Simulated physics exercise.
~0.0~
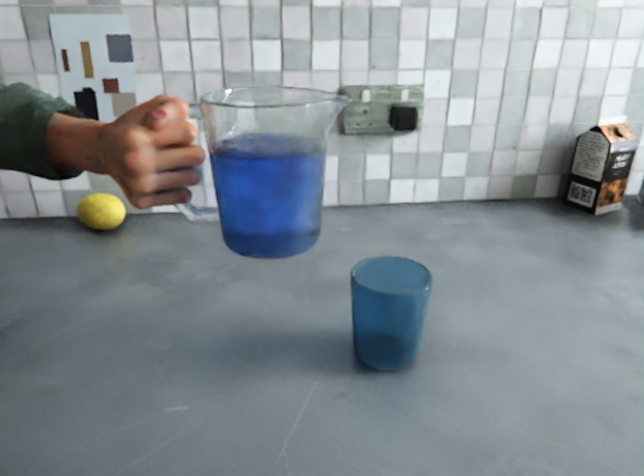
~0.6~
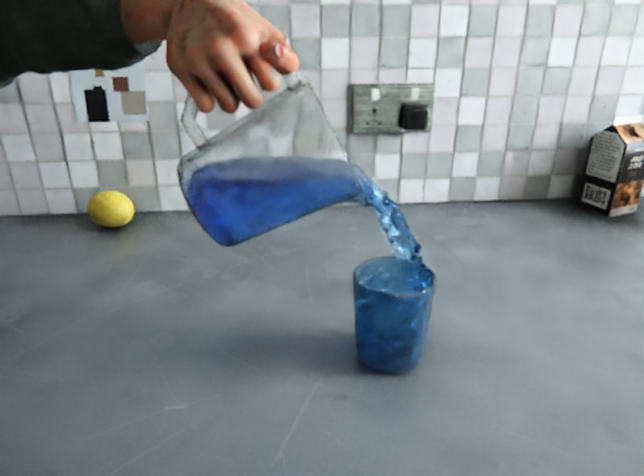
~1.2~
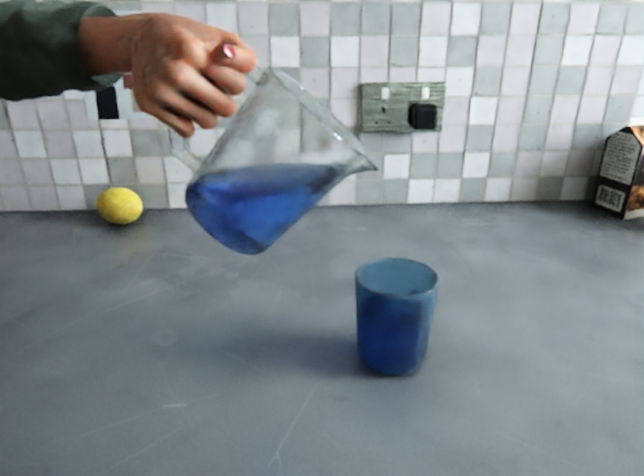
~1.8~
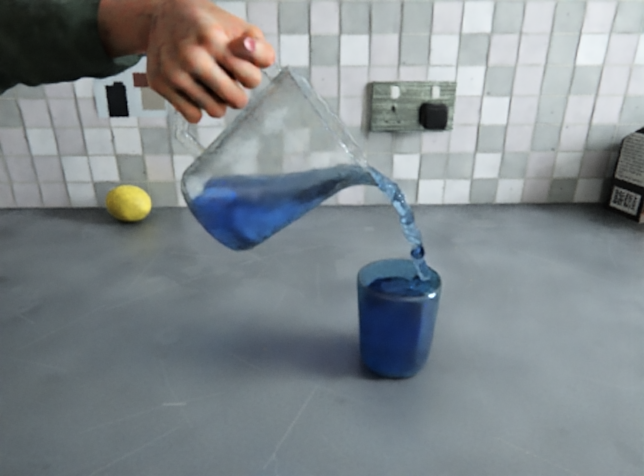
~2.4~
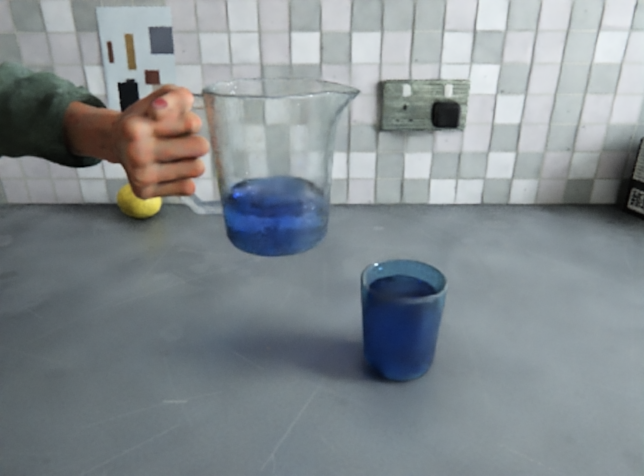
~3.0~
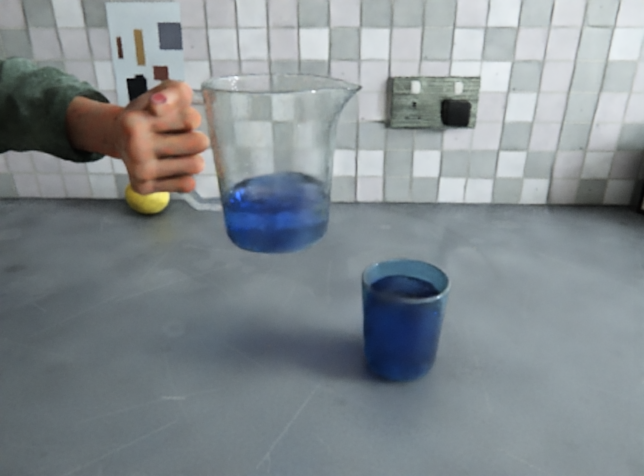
To begin with, a hand in a dark green sleeve holds a clear pitcher of blue water upright over a grey worktop, beside an empty blue-tinted drinking glass. The hand tips the pitcher steeply to the right, and water streams from its spout into the glass. It then eases the pitcher partway back, and the stream stops. The pitcher tilts forward again, sending a thinner stream into the glass. Finally, the hand levels the pitcher and holds it still, with some water left inside and the glass nearly full.
